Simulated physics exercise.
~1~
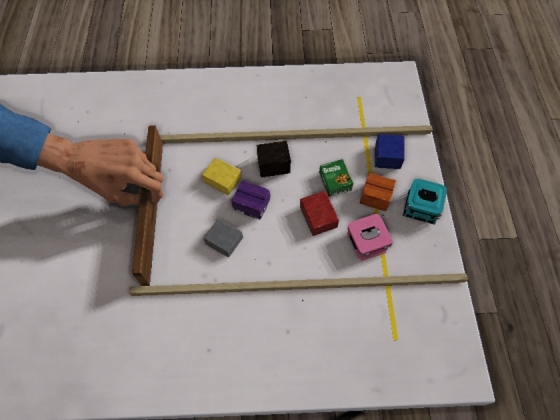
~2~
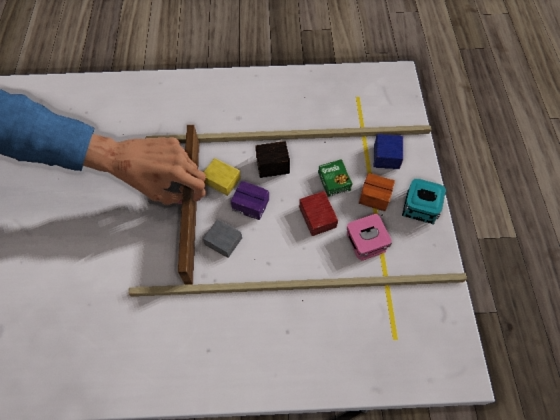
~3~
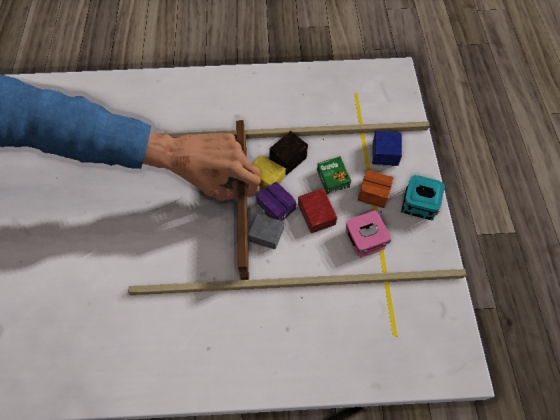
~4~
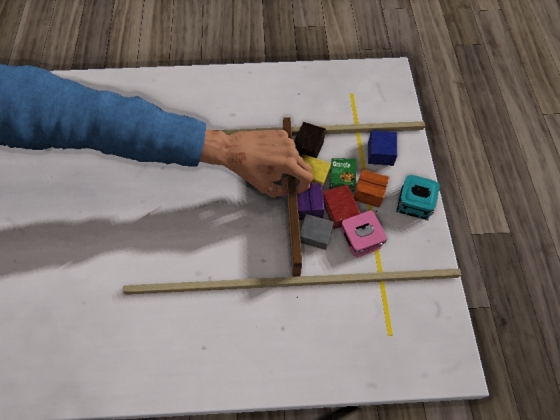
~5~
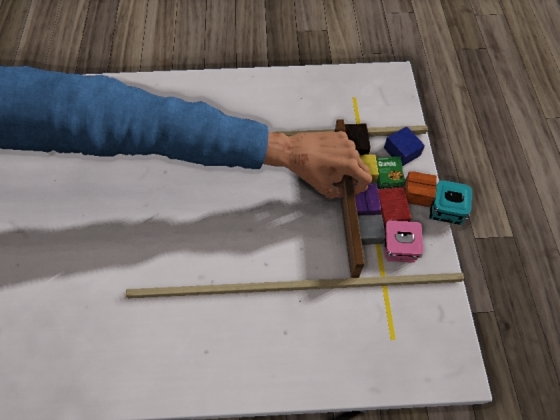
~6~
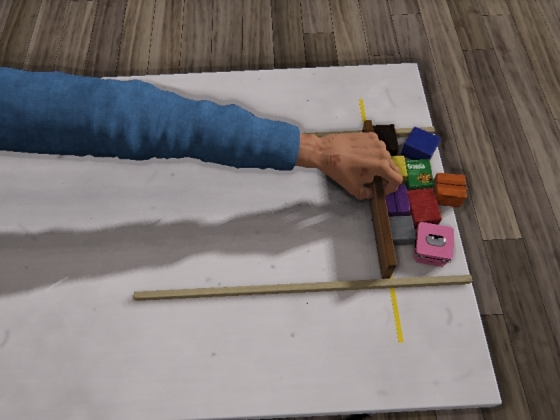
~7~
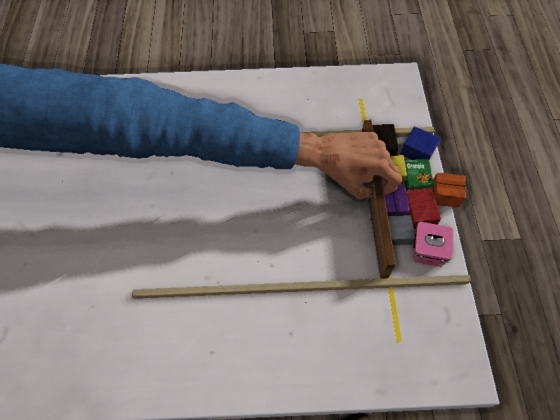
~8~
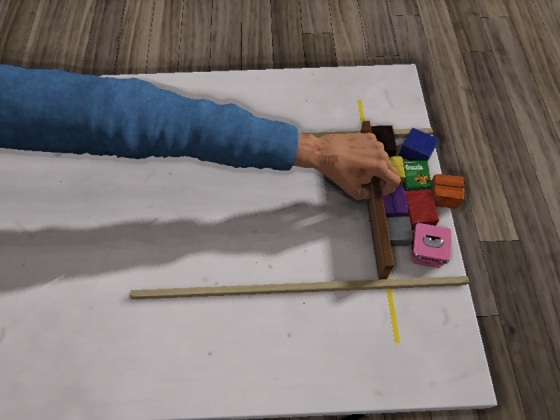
A hand in a blue sleeve holds a brown wooden board upright at the left of a white tabletop, seen from above, between two pale wooden strips. Yellow, purple, grey, black, green, red, pink, orange, blue and turquoise blocks lie scattered to its right, near a yellow tape line and the table's edge. The hand pushes the board right, gathering the yellow, purple, grey and black blocks, then pressing them into the rest. The cluster slides toward the edge, and the turquoise block disappears over it. The board stops near the tape, with the orange block jutting at the edge and the others still on the table.
